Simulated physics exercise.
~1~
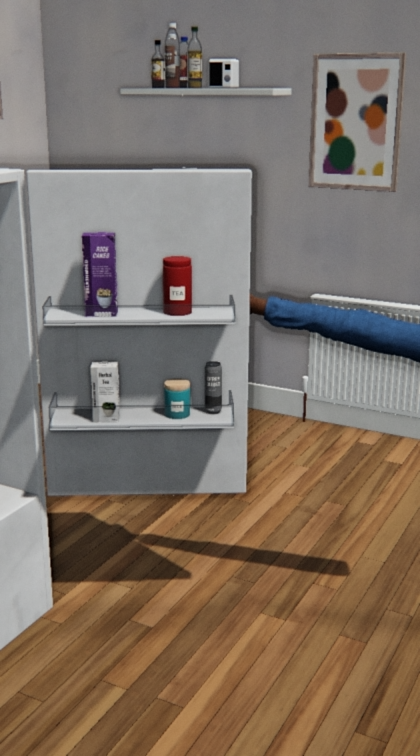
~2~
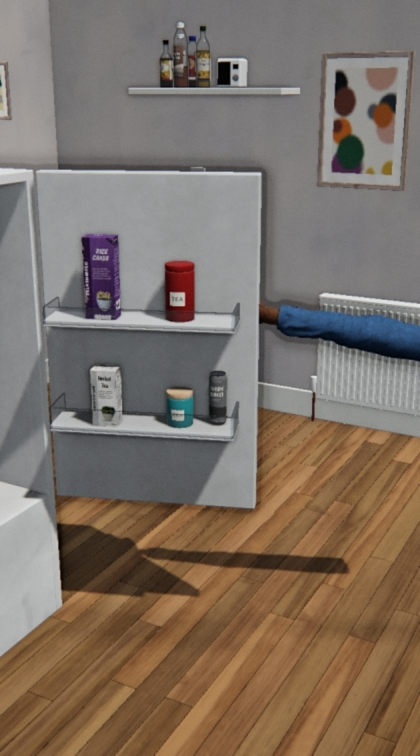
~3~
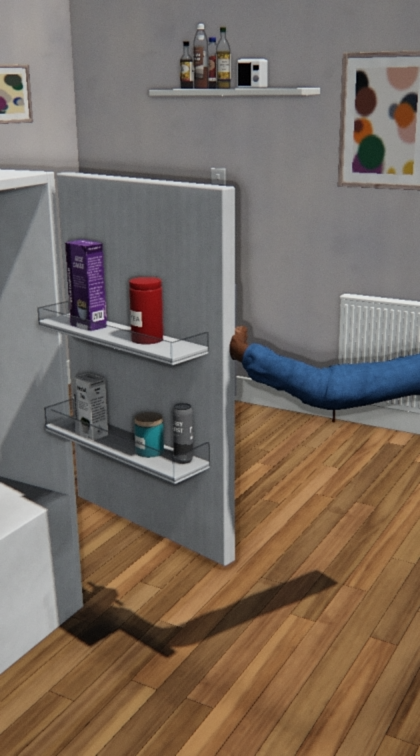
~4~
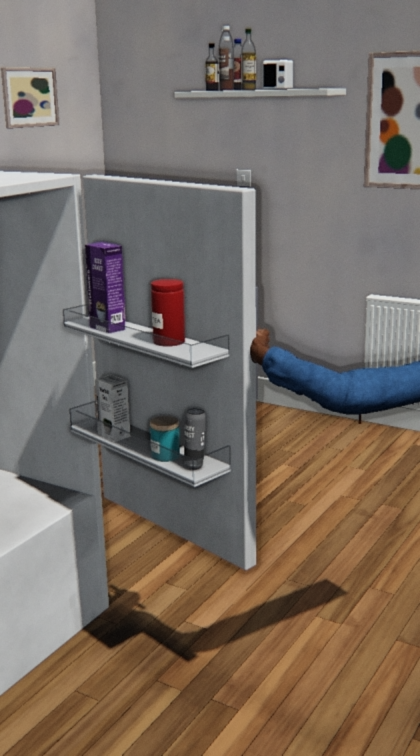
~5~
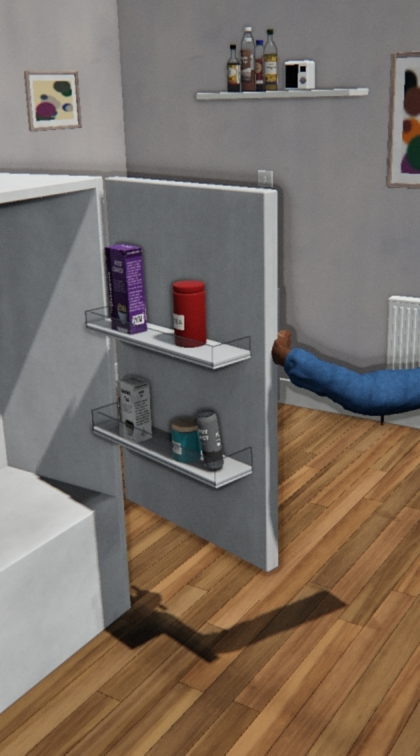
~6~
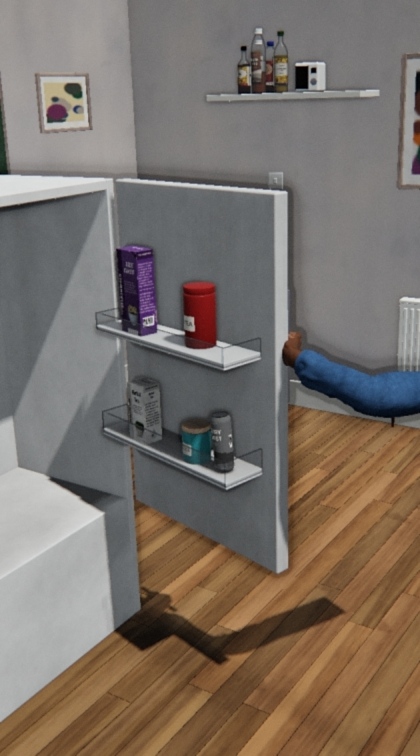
In a room with a wooden floor, a blue-sleeved arm pushed an open fridge door partway towards shut and stopped, making the grey can and red jar wobble, but all five items stayed in the door racks, with the door still wide open.
